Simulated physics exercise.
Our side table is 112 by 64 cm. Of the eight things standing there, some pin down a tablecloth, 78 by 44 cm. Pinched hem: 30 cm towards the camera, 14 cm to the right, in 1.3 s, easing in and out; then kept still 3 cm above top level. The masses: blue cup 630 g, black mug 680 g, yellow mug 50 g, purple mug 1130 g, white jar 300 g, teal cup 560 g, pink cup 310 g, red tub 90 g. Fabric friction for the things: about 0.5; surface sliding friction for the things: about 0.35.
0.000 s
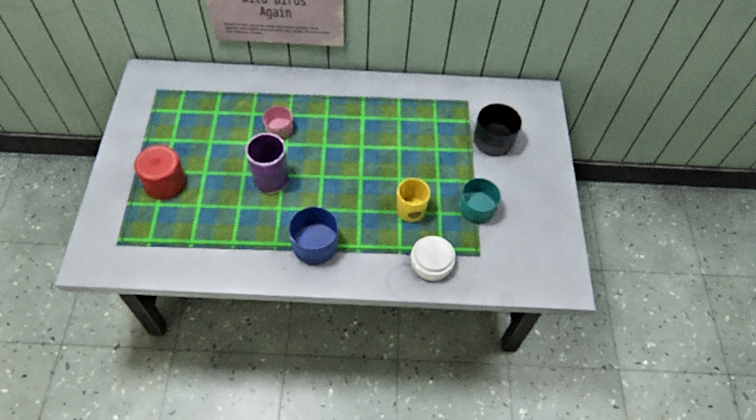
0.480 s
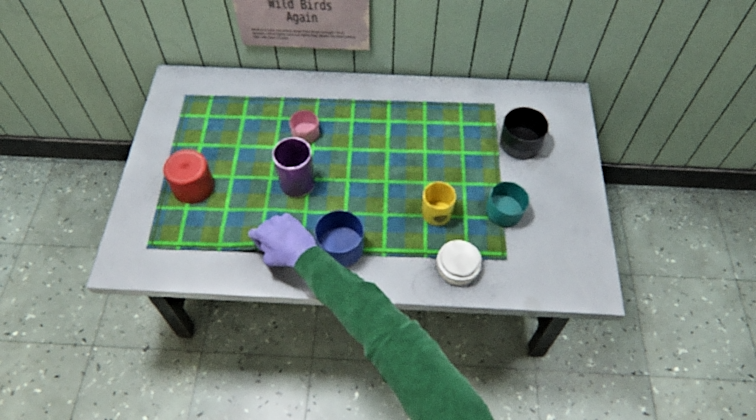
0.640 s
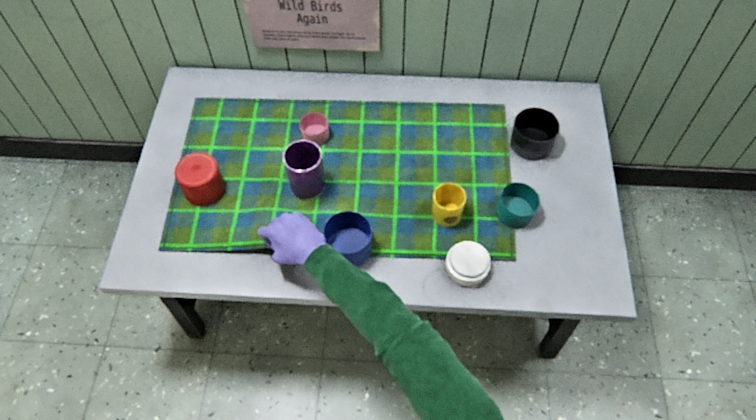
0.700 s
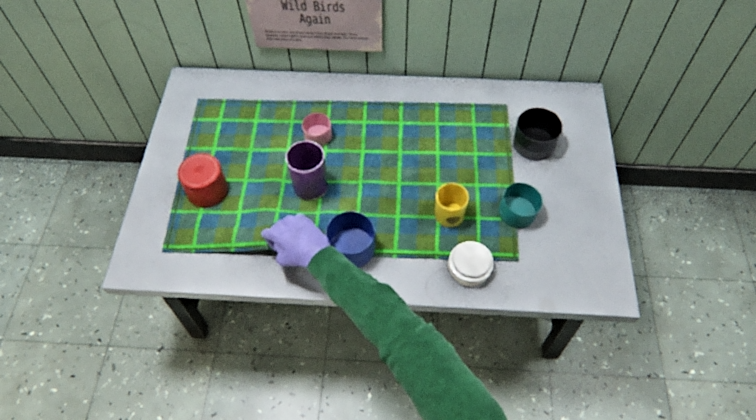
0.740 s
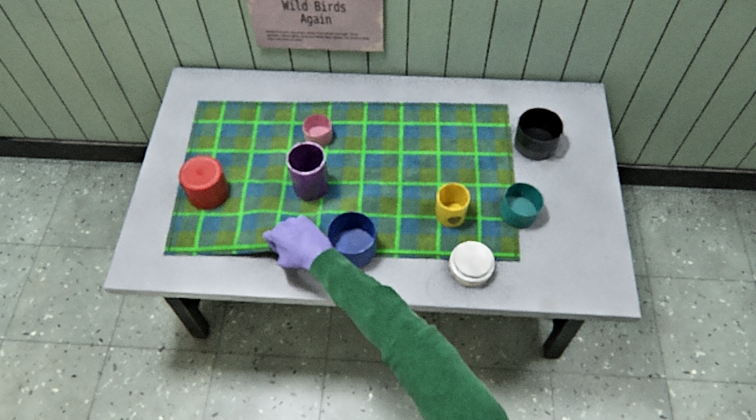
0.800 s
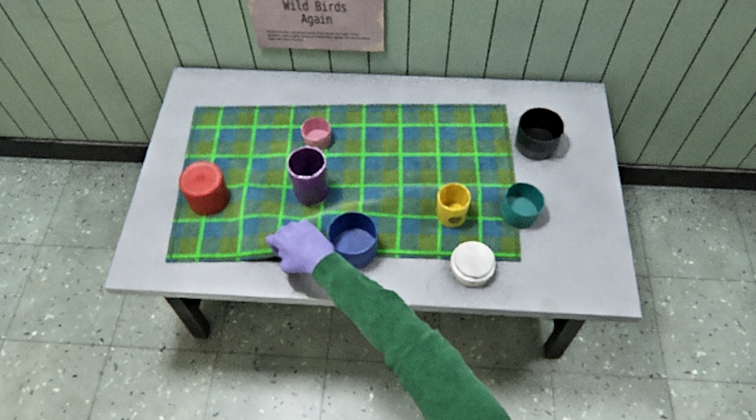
The footage shows cups, mugs and other containers on and around a green-and-blue plaid tablecloth as a purple-gloved hand reaches in, pinches the near hem and draws it slightly nearer, the red tub shifting a little with the cloth.
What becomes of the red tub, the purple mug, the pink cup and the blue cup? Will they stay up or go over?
In order: The red tub fails to stay up. The purple mug fails to stay up. The pink cup fails to stay up. The blue cup fails to stay up.
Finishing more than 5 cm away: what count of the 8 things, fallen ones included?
The total comes out at 5.
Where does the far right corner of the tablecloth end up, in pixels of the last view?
That corner ends up near pixel (305, 178) in the last view.
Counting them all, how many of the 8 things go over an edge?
Tally: 4.
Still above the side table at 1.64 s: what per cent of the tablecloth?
About 70 per cent.
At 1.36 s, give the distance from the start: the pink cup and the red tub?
For the pink cup it's around 20 cm, and for the red tub around 25 cm.
By 1.1 s, 100 % of the tablecloth is still over the top; red tub 11 cm off its start, purple mug 10 cm off its start, pink cup 9 cm off its start.
By 1.4 s, 90 % of the tablecloth is still over the top; red tub 24 cm off its start, purple mug 21 cm off its start, pink cup 20 cm off its start.
By 1.6 s, 70 % of the tablecloth is still over the top; red tub over the edge, purple mug 32 cm off its start at (320, 291), pink cup 30 cm off its start at (303, 230).
By 1.9 s, 40 % of the tablecloth is still over the top; pink cup 51 cm off its start, red tub over the edge, purple mug over the edge.
By 3.5 s, 35 % of the tablecloth is still over the top; pink cup over the edge, red tub over the edge, purple mug over the edge, blue cup over the edge.
